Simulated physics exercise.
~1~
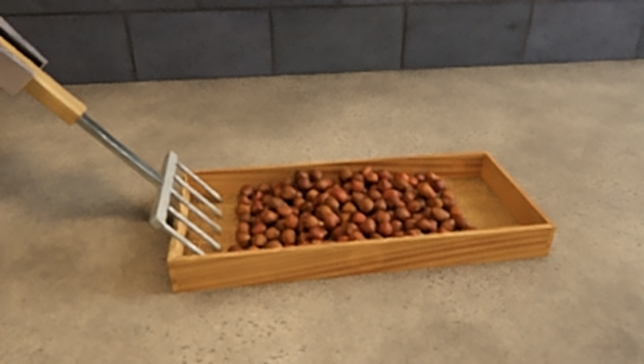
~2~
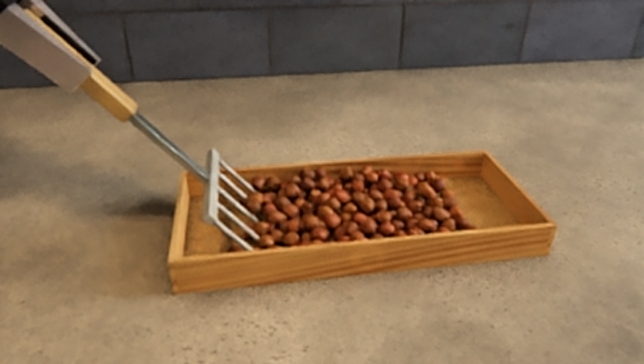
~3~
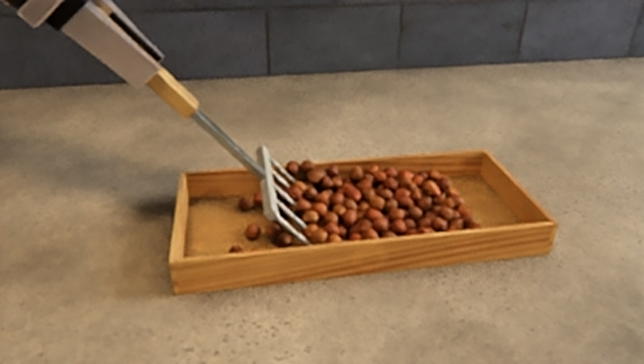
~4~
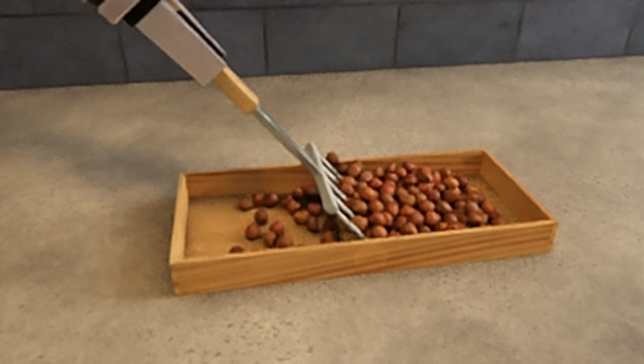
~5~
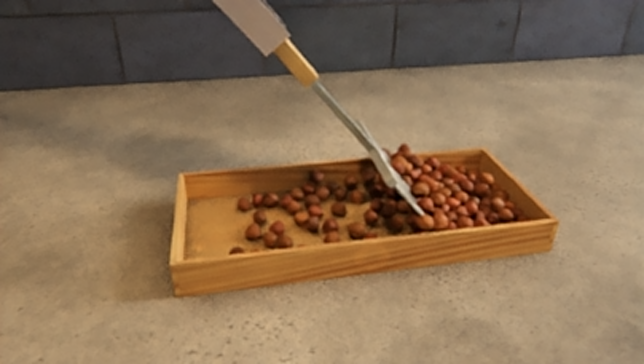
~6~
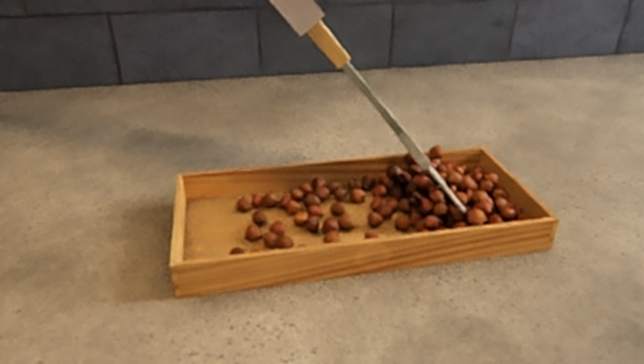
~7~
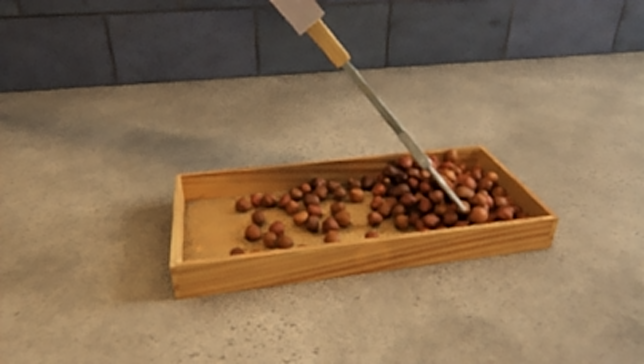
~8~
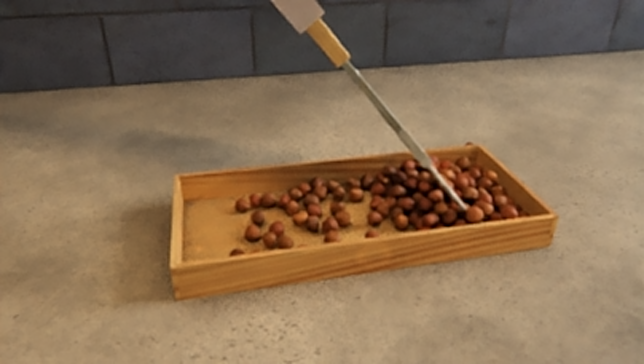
At first, a robotic arm holds a metal comb with several prongs at the left end of a shallow wooden tray, where reddish-brown hazelnuts lie spread on a grey-brown surface. The comb moves right and meets the near edge of the nuts. It pushes on through them, bunching many ahead of it while others slip behind and stay scattered. The nuts pile up toward the right end as the comb keeps going. Finally the comb stops short of the end wall and rests among the heaped nuts, with a loose scattering left across the middle and left of the unmoving tray.
